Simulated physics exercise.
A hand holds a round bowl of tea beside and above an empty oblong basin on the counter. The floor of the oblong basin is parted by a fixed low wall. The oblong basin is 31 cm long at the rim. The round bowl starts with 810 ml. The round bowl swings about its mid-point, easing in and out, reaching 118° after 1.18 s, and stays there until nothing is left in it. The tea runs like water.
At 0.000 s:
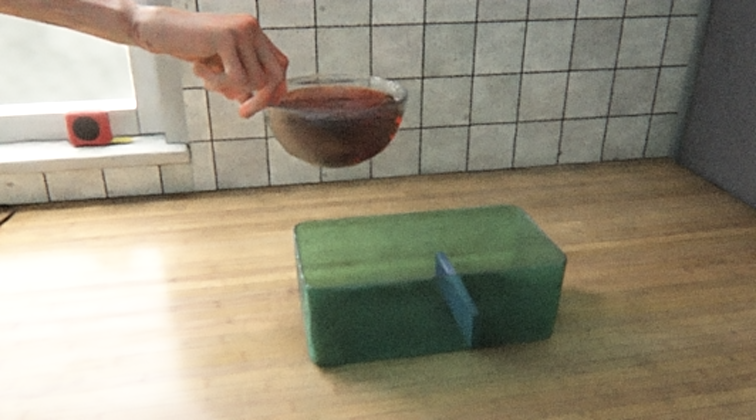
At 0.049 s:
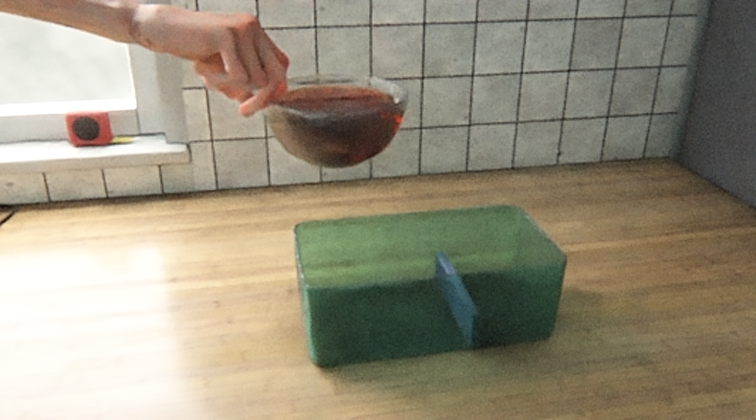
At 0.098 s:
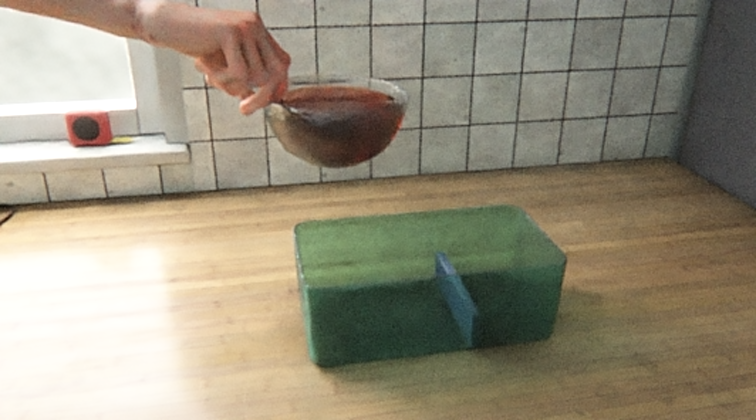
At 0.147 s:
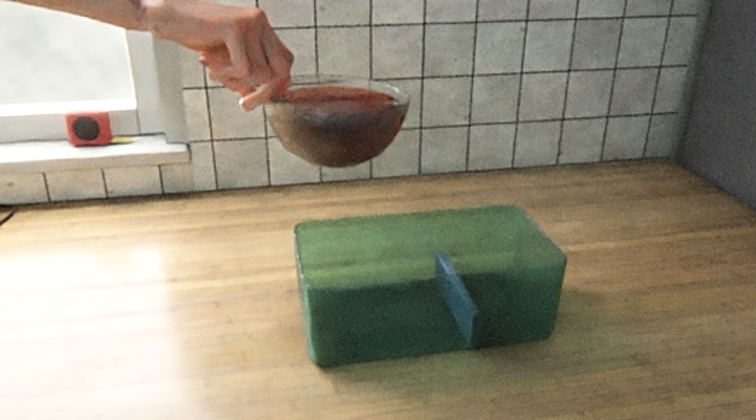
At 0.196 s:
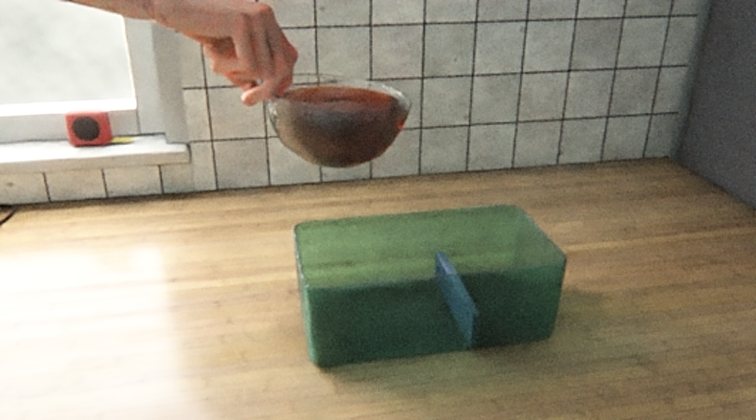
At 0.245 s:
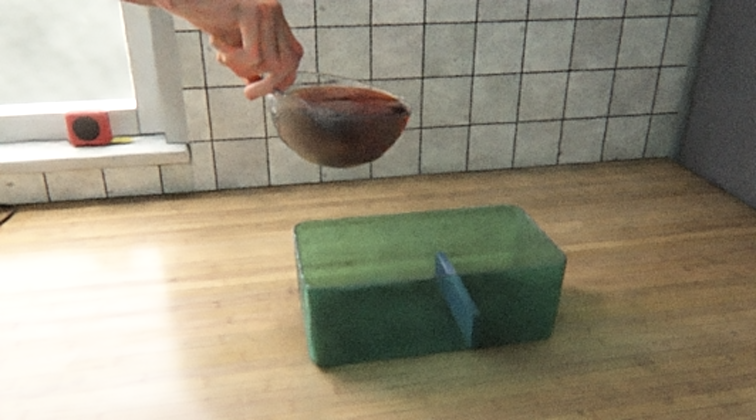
A hand held a glass bowl of reddish-brown tea above a green oblong basin with a blue divider on a wooden counter, then slowly tilted the bowl slightly, its right side dipping a little.
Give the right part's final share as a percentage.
About 45 per cent.
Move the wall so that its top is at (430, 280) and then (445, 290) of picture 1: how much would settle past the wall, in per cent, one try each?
First 75, then 65 per cent.
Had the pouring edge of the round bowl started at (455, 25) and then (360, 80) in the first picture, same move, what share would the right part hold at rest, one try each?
First 75, then 5 per cent.
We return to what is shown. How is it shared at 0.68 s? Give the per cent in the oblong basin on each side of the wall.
Near 8 on the left, 18 on the right.
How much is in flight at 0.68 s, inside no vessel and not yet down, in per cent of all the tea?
Some 40 per cent.
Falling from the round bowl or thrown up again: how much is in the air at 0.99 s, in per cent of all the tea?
Near 4 in a hundred.
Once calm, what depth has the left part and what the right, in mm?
Some 14 mm on the left and 22 mm on the right.
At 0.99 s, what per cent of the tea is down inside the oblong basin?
Some 96 per cent.
Then, 0.68 s in, the tilt is 72° and 33 per cent is still to pour, 8 is left of the wall and 19 right of it.
Then, 0.99 s in, the tilt is 111° and 0 per cent is still to pour, 52 is left of the wall and 45 right of it.
Then, 1.32 s in, the tilt is 118° and 0 per cent is still to pour, 53 is left of the wall and 45 right of it.
Then, 1.68 s in, the tilt is 118° and 0 per cent is still to pour, 53 is left of the wall and 45 right of it.
Finally, 53 per cent lies left of the wall, 45 right of it and 2 outside.
